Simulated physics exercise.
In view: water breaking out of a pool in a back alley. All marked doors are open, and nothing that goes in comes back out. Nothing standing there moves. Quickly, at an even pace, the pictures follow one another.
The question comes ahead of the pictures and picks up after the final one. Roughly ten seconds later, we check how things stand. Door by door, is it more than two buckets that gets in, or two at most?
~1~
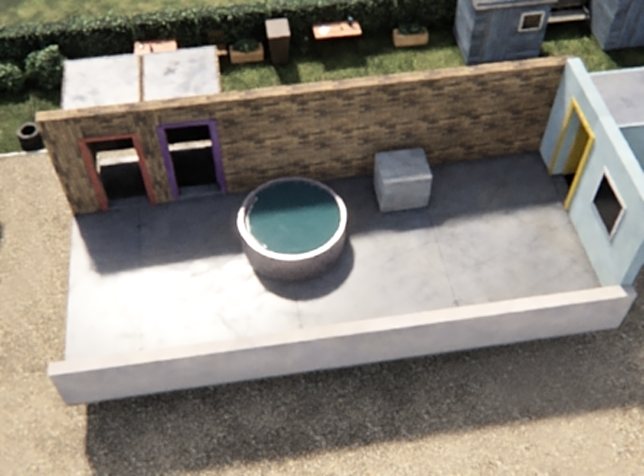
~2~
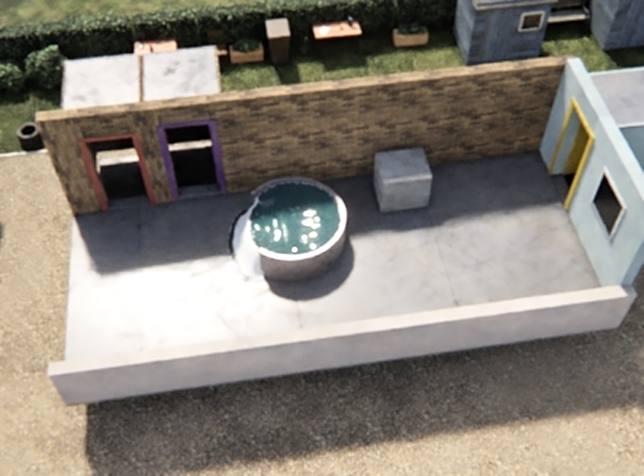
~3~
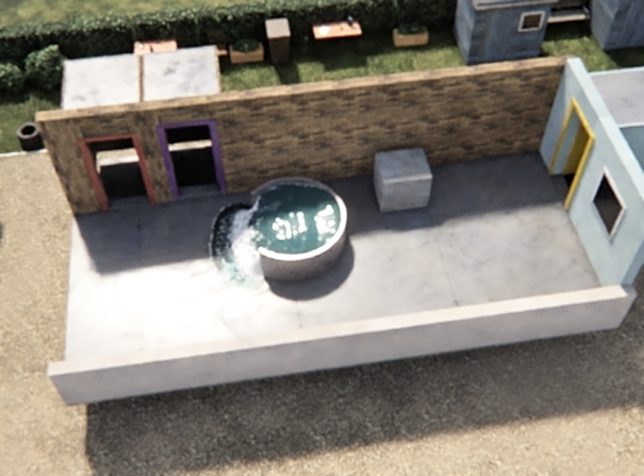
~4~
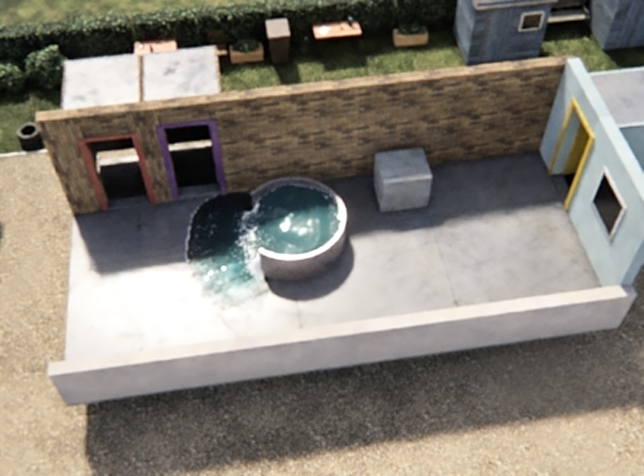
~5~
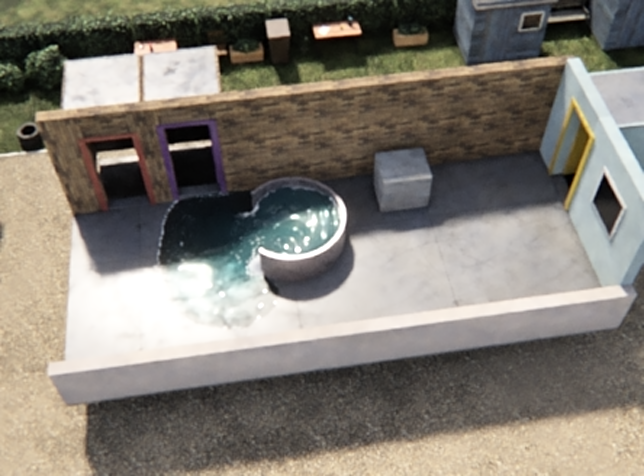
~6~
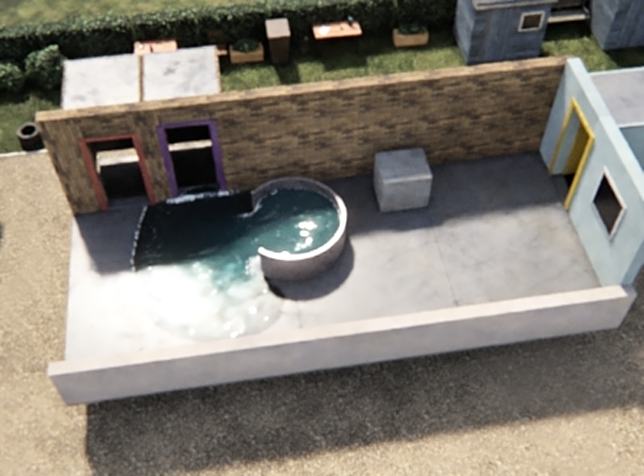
In the end the purple door counts as not over. The red door counts as over. The yellow door counts as not over.
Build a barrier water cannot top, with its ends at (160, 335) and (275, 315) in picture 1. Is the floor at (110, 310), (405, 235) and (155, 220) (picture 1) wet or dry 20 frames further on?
Taking the points in order - wetted, unwetted, wetted.
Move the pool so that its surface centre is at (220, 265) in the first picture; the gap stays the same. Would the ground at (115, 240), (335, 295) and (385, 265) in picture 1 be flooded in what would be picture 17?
Going through the three places: In the spill, out of reach, out of reach.
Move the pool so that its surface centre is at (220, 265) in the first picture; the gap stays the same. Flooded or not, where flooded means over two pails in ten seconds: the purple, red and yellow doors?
Here the purple door remains beneath it, the red door remains beneath it and the yellow door remains beneath it.
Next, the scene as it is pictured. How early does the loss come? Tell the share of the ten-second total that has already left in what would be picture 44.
It works out at roughly 85 per cent.
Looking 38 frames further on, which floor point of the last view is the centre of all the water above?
I reckon somewhere around (204, 261).
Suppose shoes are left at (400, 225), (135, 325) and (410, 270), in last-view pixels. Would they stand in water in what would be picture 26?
First spot spared, second spot submerged, third spot spared.
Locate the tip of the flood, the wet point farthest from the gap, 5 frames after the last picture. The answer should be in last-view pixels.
(78, 376).
A moment on, water covers 35 % of the floor; the purple door under two buckets in, the red door under two buckets in, the yellow door not reached.
Next, water covers 35 % of the floor; the purple door under two buckets in, the red door over two buckets in, the yellow door not reached.
Then, water covers 35 % of the floor; the purple door under two buckets in, the red door over two buckets in, the yellow door not reached.
Later, water covers 30 % of the floor; the purple door under two buckets in, the red door over two buckets in, the yellow door not reached.
In the end, water covers 5 % of the floor; the purple door under two buckets in, the red door over two buckets in, the yellow door not reached.
